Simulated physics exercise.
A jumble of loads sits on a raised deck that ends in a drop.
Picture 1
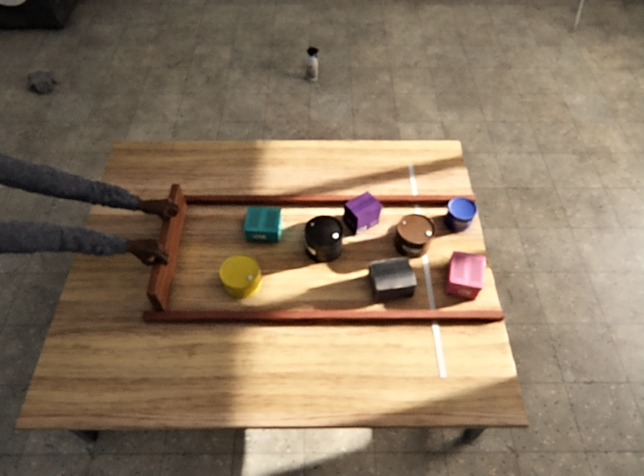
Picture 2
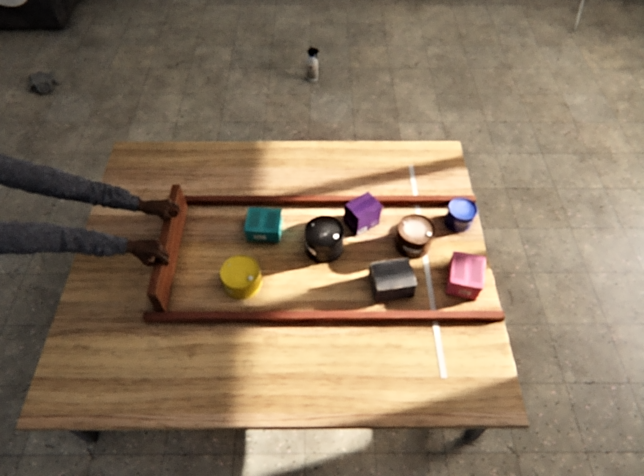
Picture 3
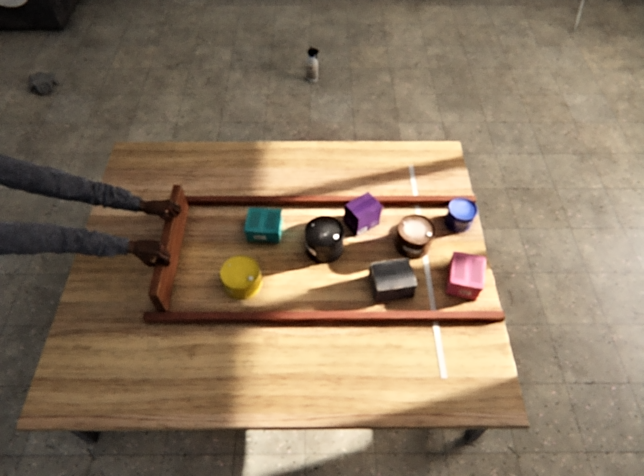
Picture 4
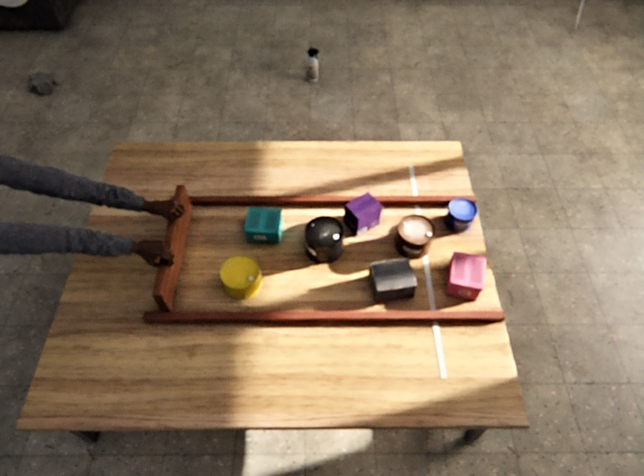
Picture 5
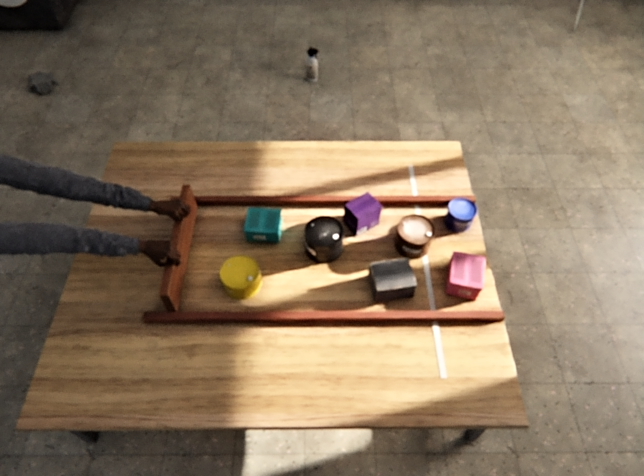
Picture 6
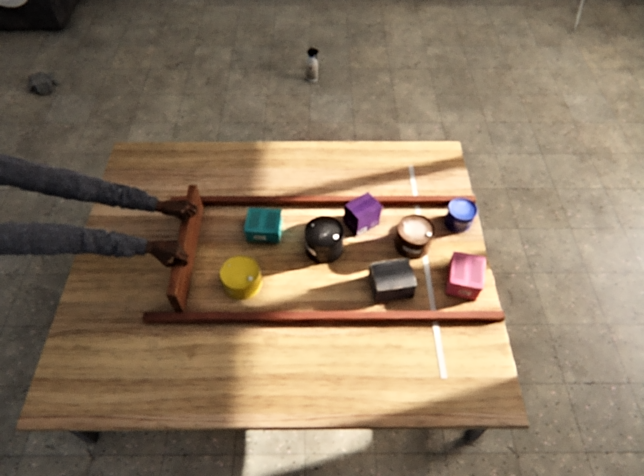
On a wooden table, two hands slide a reddish-brown plank slightly rightward between two rails, toward a yellow canister and other coloured containers and parcels, which stay still along with a strip of pale tape.
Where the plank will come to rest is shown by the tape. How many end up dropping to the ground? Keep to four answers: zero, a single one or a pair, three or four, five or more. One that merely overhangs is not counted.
Just one or two fall.
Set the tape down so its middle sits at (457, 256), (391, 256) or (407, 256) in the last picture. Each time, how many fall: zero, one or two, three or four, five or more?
In order: More than four, then zero, then one or two.
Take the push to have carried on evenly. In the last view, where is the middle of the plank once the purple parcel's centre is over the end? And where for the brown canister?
The middle is at (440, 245) when it's the purple parcel, and at (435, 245) when it's the brown canister.
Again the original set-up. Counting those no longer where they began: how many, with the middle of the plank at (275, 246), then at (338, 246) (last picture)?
Counts: 3 / 5.
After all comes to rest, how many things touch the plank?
I count 3 of them.
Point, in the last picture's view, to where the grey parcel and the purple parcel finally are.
I'd put one close to (490, 282) and the other close to (468, 208).
Early on, none off yet; blue pail at rest near (460, 216); pink tote at rest near (465, 276); brown canister at rest near (415, 237).
A while later, none off yet; blue pail at rest near (460, 216); pink tote travelled a little near (479, 276); brown canister travelled a little near (435, 235).
Finally, the number that fall off is one or two; lost, pink tote and blue pail.
